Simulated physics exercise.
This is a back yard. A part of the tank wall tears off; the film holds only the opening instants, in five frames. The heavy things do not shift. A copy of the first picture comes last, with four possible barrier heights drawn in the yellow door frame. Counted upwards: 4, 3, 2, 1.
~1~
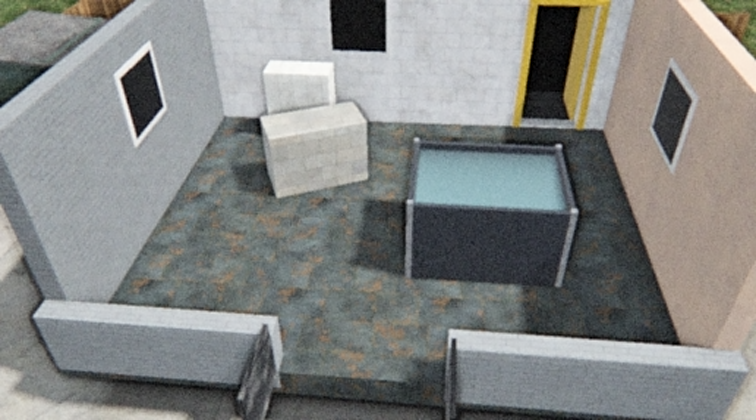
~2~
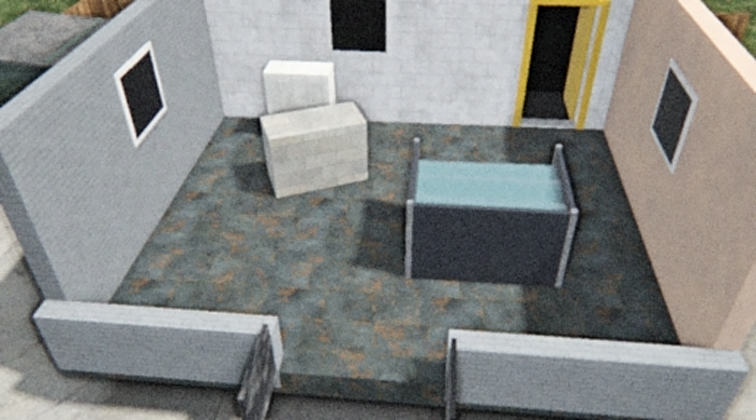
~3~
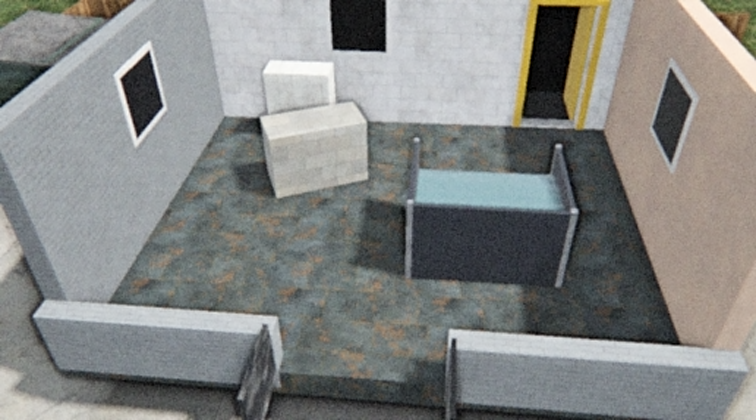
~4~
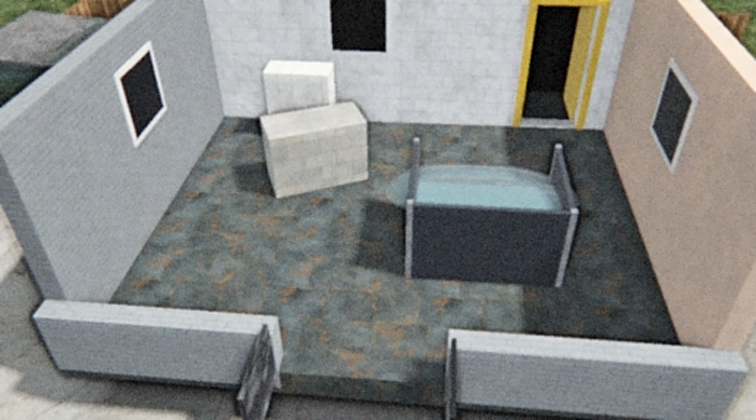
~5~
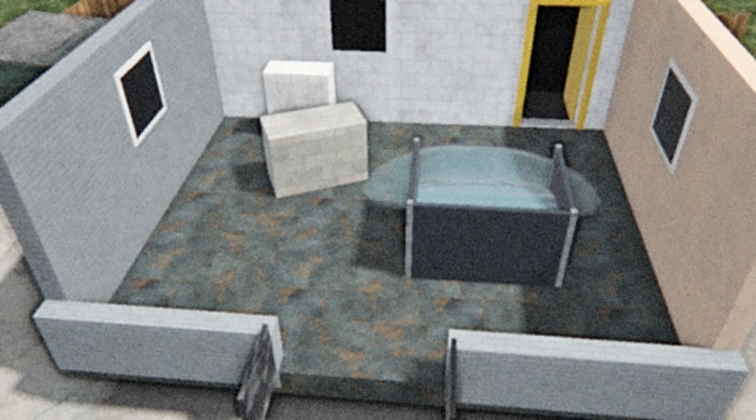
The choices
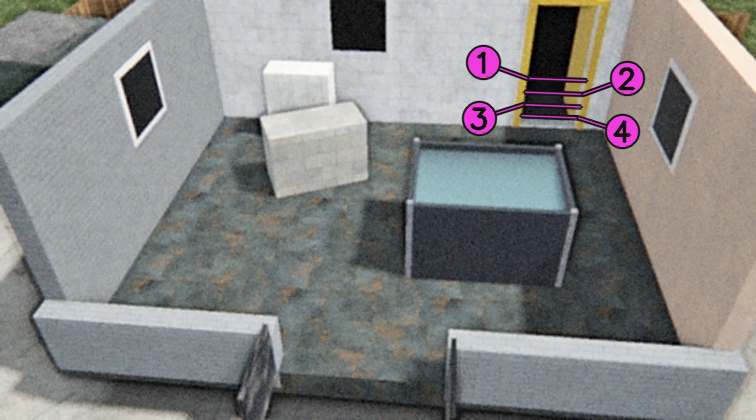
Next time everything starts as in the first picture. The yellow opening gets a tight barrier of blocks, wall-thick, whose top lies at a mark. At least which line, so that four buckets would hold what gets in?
The limit is 3.
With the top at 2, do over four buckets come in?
No.
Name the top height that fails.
It is 4.
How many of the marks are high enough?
Three of them.
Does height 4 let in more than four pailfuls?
Yes, that goes wrong.
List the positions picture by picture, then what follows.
The first picture shows water in the tank at rest, its middle at (488, 180); foot of the yellow doorway at (547, 127); open gate at (362, 319).
In the second picture, water covers 2 % of the ground, its front hidden from here.
In the third picture, water covers 4 % of the ground, its front hidden from here.
In the fourth picture, 9 % of the ground under water, visible out to (398, 179).
In the fifth picture, 15 % of the ground under water, visible out to (388, 165).
In magenta, 1 at (556, 79); 2 at (554, 93); 3 at (551, 105); 4 at (549, 116); from the bottom up 4, 3, 2, 1.
With 1, nothing gets over.
With 2, nothing gets over.
With 3, a splash gets over, under a bucket.
With 4, about 11 bucketfuls get in.
